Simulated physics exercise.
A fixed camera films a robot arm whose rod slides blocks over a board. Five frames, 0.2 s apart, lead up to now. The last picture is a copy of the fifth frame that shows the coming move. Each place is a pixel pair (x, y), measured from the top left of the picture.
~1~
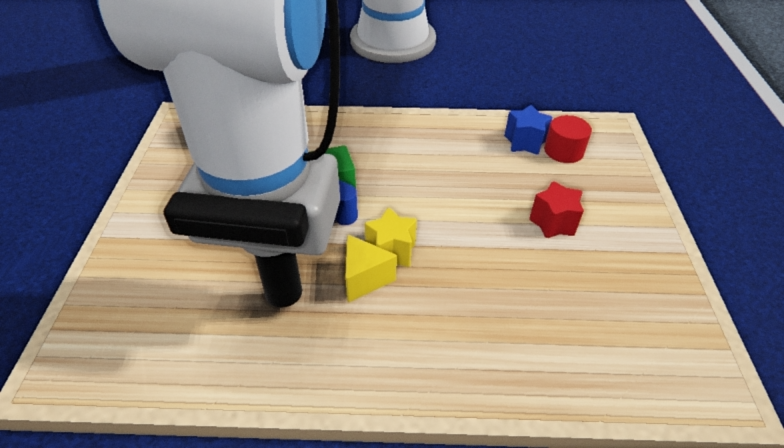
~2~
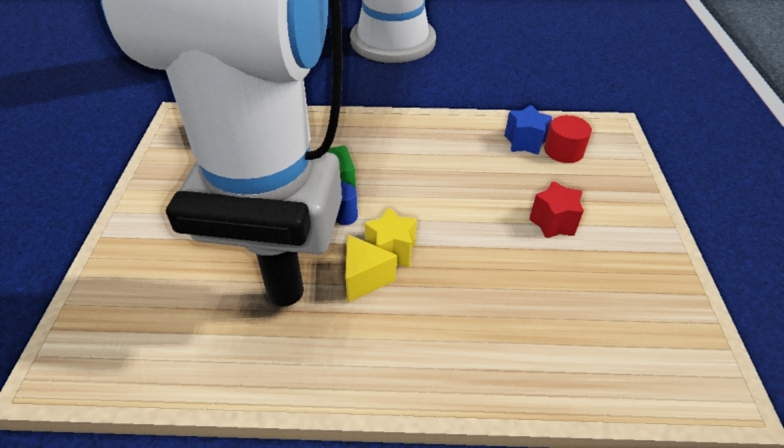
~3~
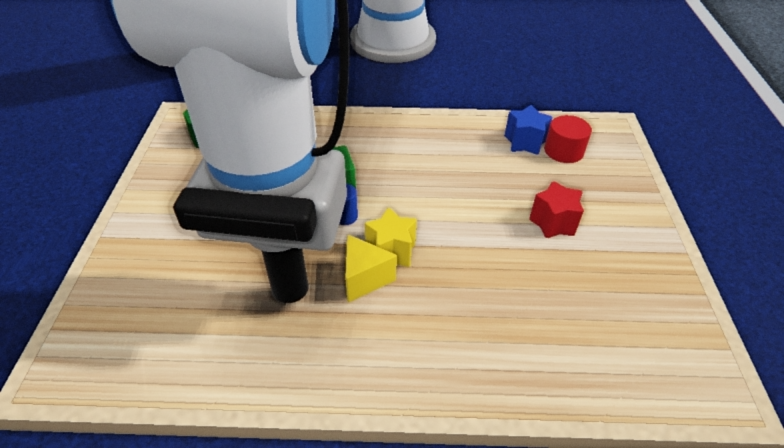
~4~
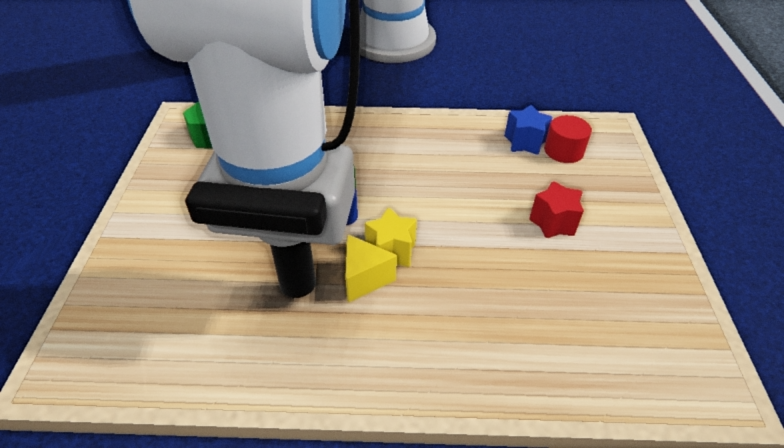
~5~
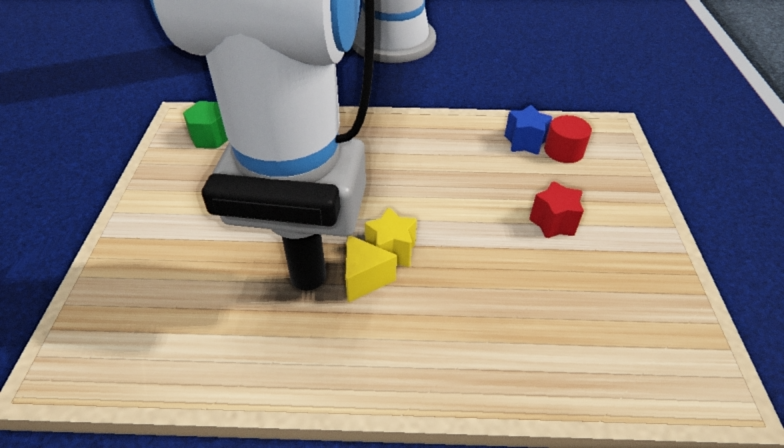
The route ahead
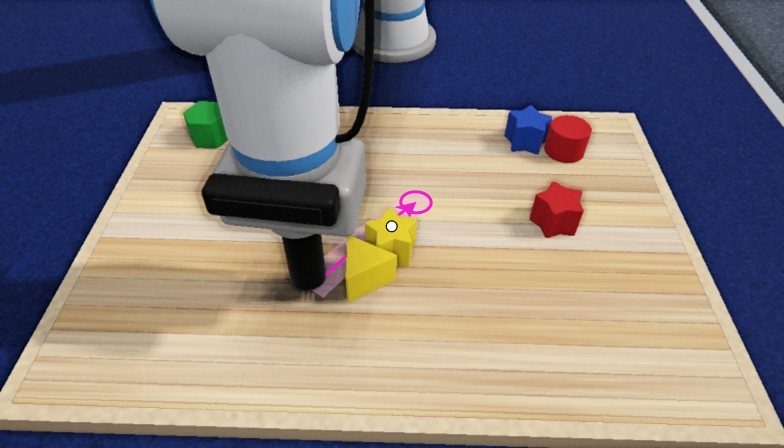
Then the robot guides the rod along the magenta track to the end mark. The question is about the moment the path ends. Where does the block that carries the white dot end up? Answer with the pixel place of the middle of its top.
Its top face will be centred at roughly (415, 216).
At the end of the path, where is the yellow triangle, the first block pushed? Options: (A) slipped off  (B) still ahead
A: Slipped off.
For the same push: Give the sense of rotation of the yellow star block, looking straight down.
It makes a clockwise turn.
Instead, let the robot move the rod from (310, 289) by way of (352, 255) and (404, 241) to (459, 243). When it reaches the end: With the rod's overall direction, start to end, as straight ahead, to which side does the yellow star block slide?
The shift goes right.
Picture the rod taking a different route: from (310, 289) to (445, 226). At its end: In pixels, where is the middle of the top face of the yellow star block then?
At pixel (476, 190).
Path on the board, from (310, 289) by way of (365, 241) to (416, 202); the dot is on the yellow star block.
The first path, step by step. One third of the way, rod at (347, 243); yellow triangle at (369, 253), turned 25° clockwise.
Two thirds of the way, rod at (383, 215); yellow triangle at (370, 252), turned 35° clockwise; yellow star block at (412, 218), turned 55° clockwise.
At the end, rod at (417, 190); blue heart-shaped block in place; yellow triangle at (370, 252), turned 35° clockwise; yellow star block at (415, 216), turned 75° clockwise.
